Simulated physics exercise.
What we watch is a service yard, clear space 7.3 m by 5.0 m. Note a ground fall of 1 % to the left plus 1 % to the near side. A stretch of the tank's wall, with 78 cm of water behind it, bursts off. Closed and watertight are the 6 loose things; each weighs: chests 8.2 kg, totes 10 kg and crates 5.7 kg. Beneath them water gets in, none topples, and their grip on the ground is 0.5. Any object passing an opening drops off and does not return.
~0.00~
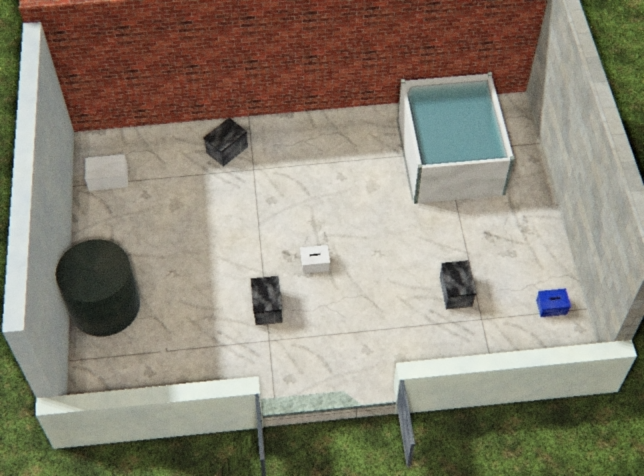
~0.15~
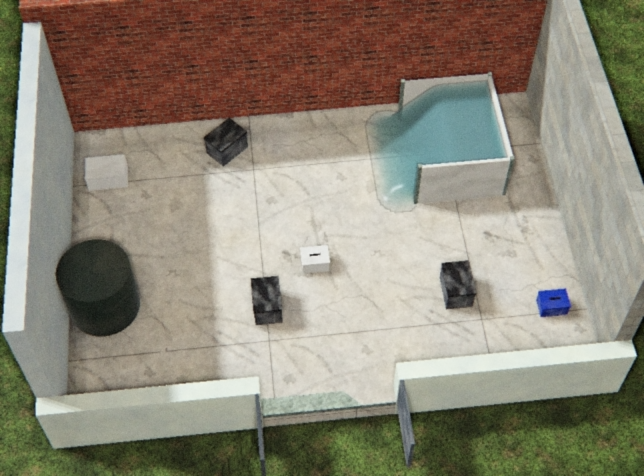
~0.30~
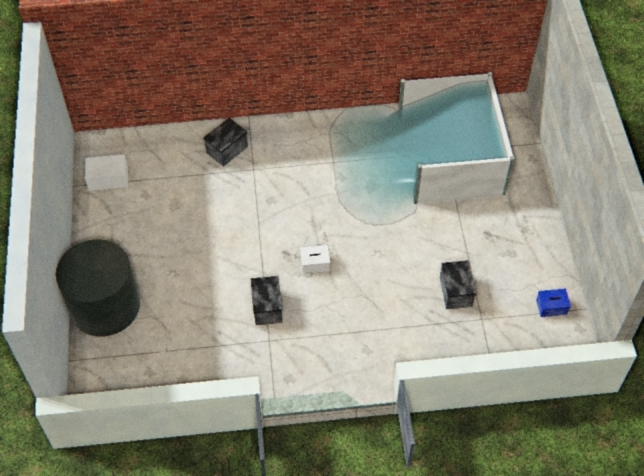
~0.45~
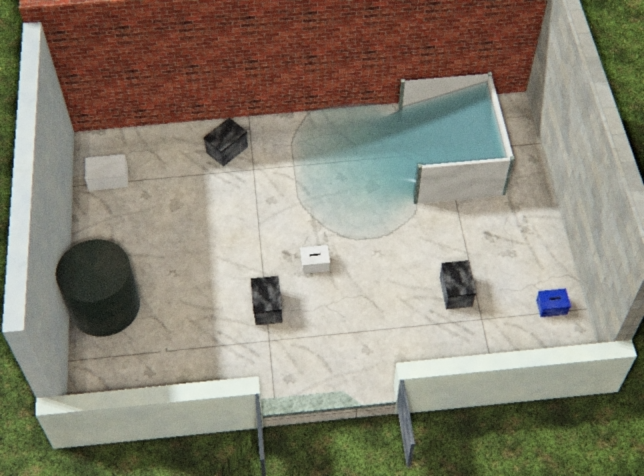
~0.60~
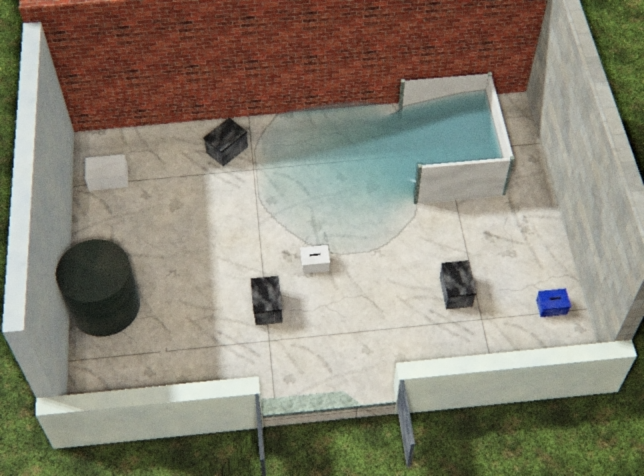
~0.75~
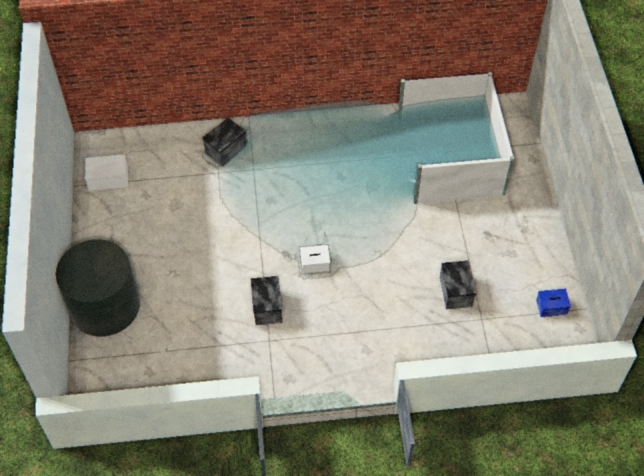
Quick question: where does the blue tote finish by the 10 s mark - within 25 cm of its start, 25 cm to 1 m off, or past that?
Within 25 cm.
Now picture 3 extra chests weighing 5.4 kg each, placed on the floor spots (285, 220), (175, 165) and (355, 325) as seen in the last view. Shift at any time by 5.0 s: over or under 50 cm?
So that's beyond the threshold, beyond the threshold and within the threshold, in that sequence.
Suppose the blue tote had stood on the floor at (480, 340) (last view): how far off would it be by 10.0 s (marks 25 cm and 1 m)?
Well, it rests almost unmoved.
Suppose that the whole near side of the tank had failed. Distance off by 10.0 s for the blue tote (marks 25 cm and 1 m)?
With that failure, the blue tote lands a long way off.
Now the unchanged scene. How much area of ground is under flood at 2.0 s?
Near 22 m2 in all.
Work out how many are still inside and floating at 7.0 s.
My tally comes to 2.
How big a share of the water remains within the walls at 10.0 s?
Close to 82 in a hundred parts remain.
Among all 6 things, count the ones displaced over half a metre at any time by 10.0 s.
I get 4.
After 2.0 s the blue tote is near (555, 299), 0.0 m from its start, aground; 0 of 6 are out; 2 afloat.
After 4.5 s the blue tote is near (555, 299), 0.0 m from its start, aground; 0 of 6 are out; 2 afloat.
After 7.0 s the blue tote is near (555, 299), 0.0 m from its start, aground; 1 of 6 are out; 2 afloat.
After 10.0 s the blue tote is near (555, 299), 0.0 m from its start, aground; 1 of 6 are out; 2 afloat.
